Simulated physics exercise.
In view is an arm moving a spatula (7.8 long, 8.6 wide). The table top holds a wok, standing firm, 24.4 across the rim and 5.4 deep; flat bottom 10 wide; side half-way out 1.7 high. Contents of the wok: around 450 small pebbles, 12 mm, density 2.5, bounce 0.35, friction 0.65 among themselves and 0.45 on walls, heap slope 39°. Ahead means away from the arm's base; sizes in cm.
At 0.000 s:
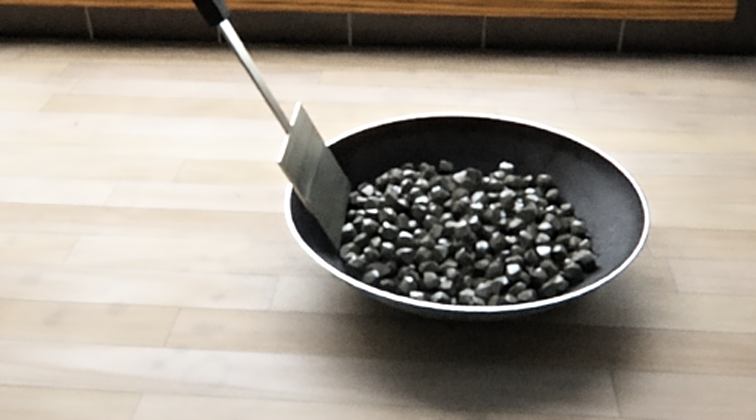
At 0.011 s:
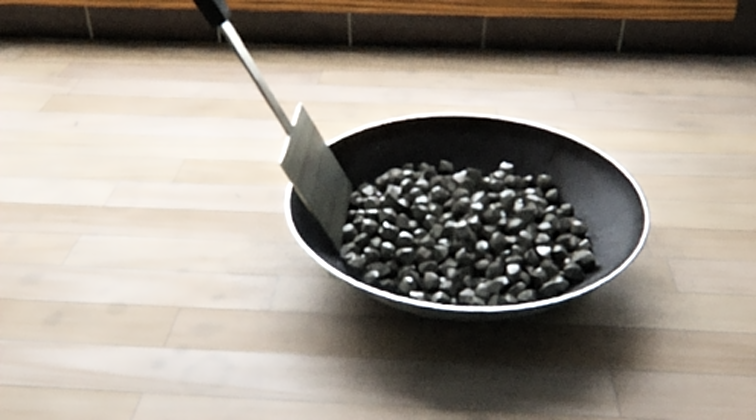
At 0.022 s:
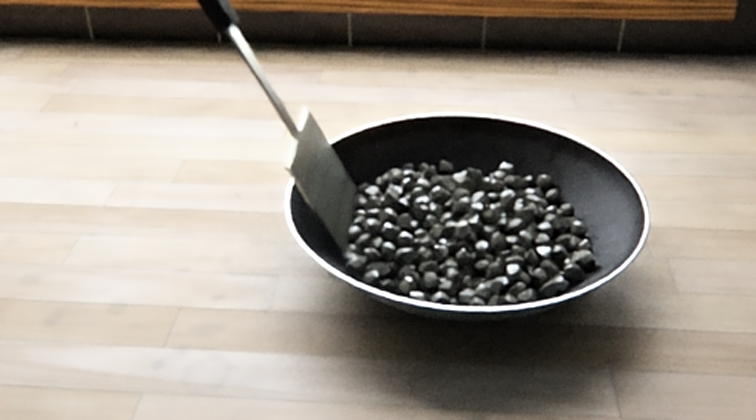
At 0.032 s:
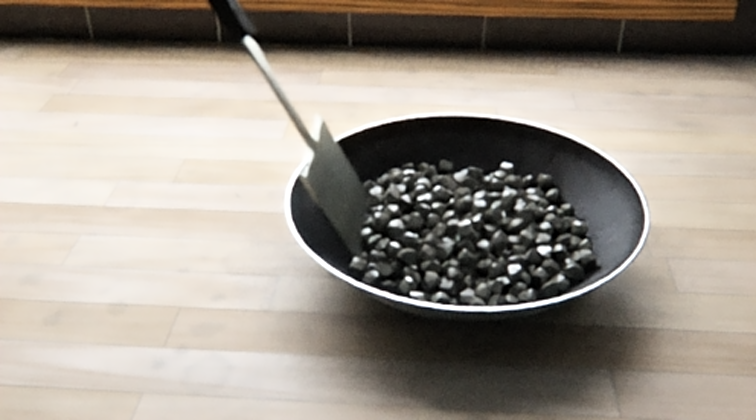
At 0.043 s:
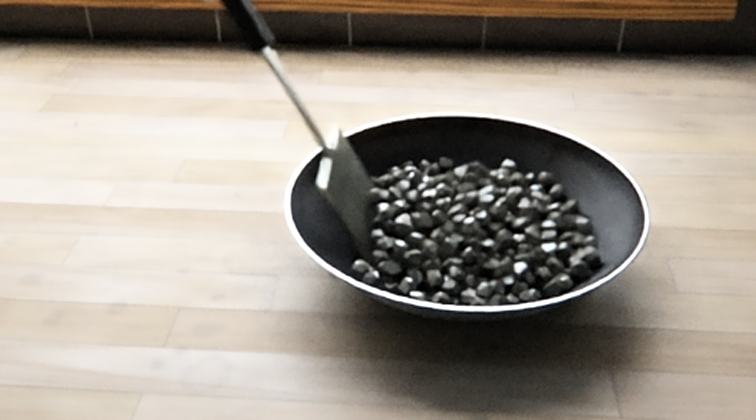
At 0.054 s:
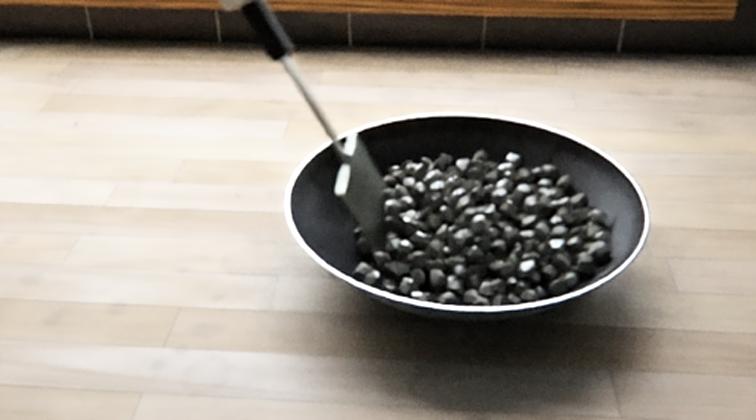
A spatula with a black handle rests at the left inside edge of a dark wok of small, dark pebbles on a pale wooden table top, barely moving at first. It then slides rightward, pushing the pebbles a short way to the right and baring the wok's left side.
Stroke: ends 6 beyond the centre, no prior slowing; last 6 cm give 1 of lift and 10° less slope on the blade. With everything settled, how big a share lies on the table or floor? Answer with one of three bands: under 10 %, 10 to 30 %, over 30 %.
Over 30 %.
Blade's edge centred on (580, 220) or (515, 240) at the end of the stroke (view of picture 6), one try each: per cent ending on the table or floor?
First try roughly 60 percent, second roughly 20 percent.
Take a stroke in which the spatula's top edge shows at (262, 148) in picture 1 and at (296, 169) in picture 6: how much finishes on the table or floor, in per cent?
I'd put it at roughly 25 per cent.
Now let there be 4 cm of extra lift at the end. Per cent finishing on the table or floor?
It comes to near 40 percent.
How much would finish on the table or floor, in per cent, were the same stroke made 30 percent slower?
I'd expect near 35 per cent.
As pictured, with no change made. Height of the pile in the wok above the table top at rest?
Near 5.5 centimetres high.
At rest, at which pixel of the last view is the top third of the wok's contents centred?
Somewhere around (569, 217) in the last picture.
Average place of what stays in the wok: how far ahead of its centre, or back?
Some 3.5 cm ahead of the centre.
After 0.08 s, sloping 63°, highest piece 9 above the table; 450 in the wok.
After 0.11 s, sloping 60°, highest piece 15 above the table; 447 in the wok, 3 on the blade or in flight.
After 0.33 s, sloping 53°, highest piece 31 above the table; 237 in the wok, 104 on the table or floor, 109 on the blade or in flight.
After 1.38 s, sloping 53°, highest piece 5 above the table; 237 in the wok, 213 on the table or floor.
At rest, 237 in the wok, 213 on the table or floor. That is 47 % on the table or floor.
